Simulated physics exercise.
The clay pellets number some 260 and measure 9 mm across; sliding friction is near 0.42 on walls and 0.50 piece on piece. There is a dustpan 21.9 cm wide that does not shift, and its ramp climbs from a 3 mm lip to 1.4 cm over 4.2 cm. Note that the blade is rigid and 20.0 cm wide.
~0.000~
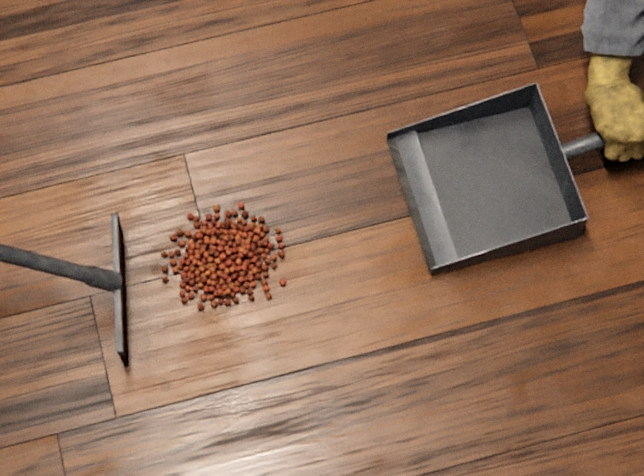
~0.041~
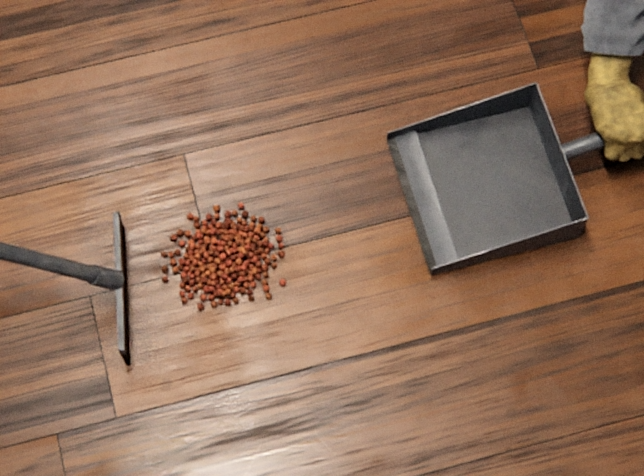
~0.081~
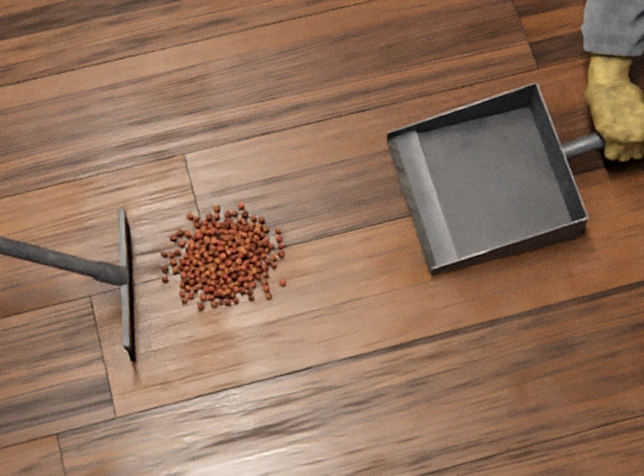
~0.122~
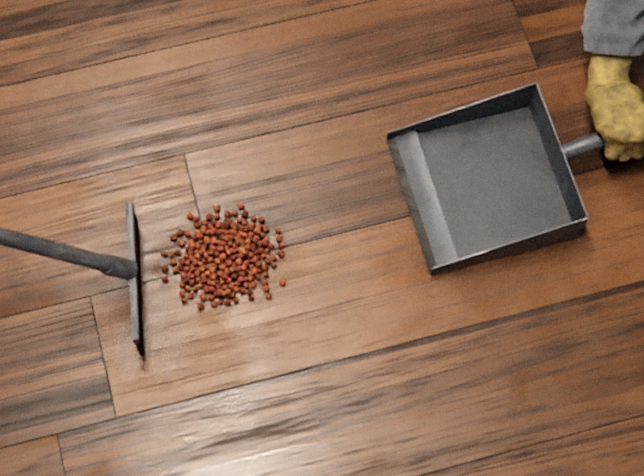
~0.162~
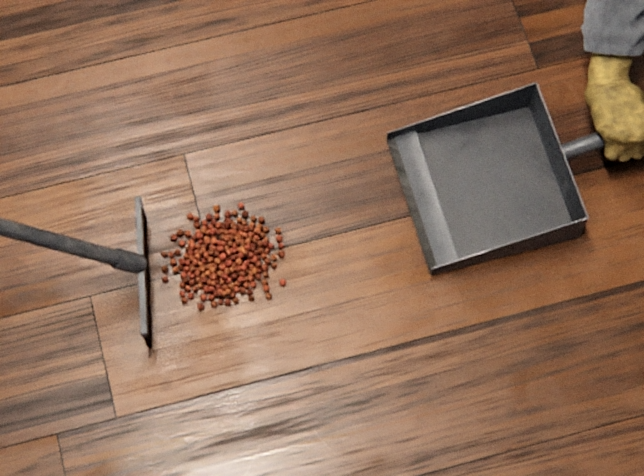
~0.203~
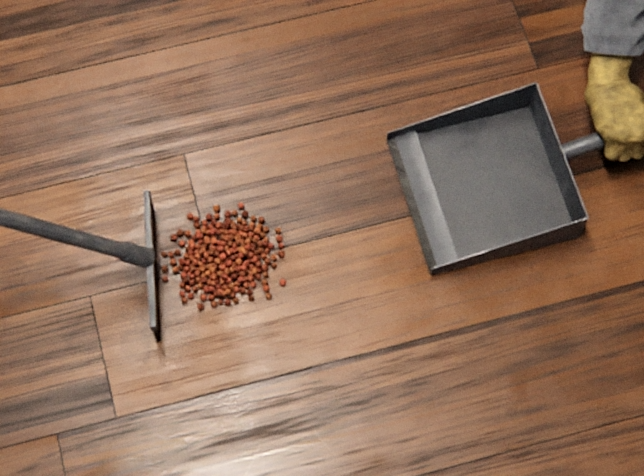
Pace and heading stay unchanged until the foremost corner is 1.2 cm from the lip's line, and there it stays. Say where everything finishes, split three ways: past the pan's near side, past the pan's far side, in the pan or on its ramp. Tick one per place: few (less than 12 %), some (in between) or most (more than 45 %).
Past the pan's near side - few; past the pan's far side - some; in the pan or on its ramp - few.
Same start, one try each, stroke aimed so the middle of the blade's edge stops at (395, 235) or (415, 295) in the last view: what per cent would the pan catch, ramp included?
Some 35 and 15 per cent.
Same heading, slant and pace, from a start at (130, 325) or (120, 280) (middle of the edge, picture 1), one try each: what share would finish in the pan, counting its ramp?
The two tries give some 5 % and some 0 %.
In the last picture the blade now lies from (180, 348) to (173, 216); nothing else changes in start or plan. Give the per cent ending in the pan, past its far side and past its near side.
Split: Pan = 25, far = 0, near = 25.
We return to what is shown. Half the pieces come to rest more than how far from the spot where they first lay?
That distance is around 18 cm.
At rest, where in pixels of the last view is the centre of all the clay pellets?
Somewhere near (353, 215) in the last picture.
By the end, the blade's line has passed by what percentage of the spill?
Estimate: About 55 %.
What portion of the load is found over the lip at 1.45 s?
About 0 percent up to then.
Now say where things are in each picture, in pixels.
In the first frame, blade from (121, 352) to (116, 219), moved 0.0 cm, 0 of the pieces shifted so far; middle of the pieces at (228, 257); pan at (494, 185).
In the second frame, blade from (123, 350) to (117, 218), moved 0.3 cm, 0 of the pieces shifted so far; middle of the pieces at (228, 257).
In the third frame, blade from (128, 346) to (123, 214), moved 1.2 cm, 0 of the pieces shifted so far; middle of the pieces at (228, 257).
In the fourth frame, blade from (136, 340) to (131, 208), moved 2.6 cm, 0 of the pieces shifted so far; middle of the pieces at (228, 257).
In the fifth frame, blade from (145, 333) to (139, 202), moved 4.0 cm, 0 of the pieces shifted so far; middle of the pieces at (228, 257).
In the sixth frame, blade from (154, 327) to (148, 196), moved 5.5 cm, 0 of the pieces shifted so far; middle of the pieces at (228, 257); pan at (494, 185). The blade's pace is about 0.36 m/s, heading 24 degrees away from the viewer's side.
After 0.70 s, middle of the blade 21 cm from the lip; 0 % over the lip, far side 0 %, near side 0 %.
After 1.03 s, middle of the blade 10 cm from the lip; 0 % over the lip, far side 10 %, near side 0 %.
After 1.45 s, middle of the blade 3 cm from the lip; 0 % over the lip, far side 15 %, near side 0 %.
By 1.9 s all is still; near side 0 %, far side 15 %, pan 0 %, in front of the lip or behind the blade 80 %.
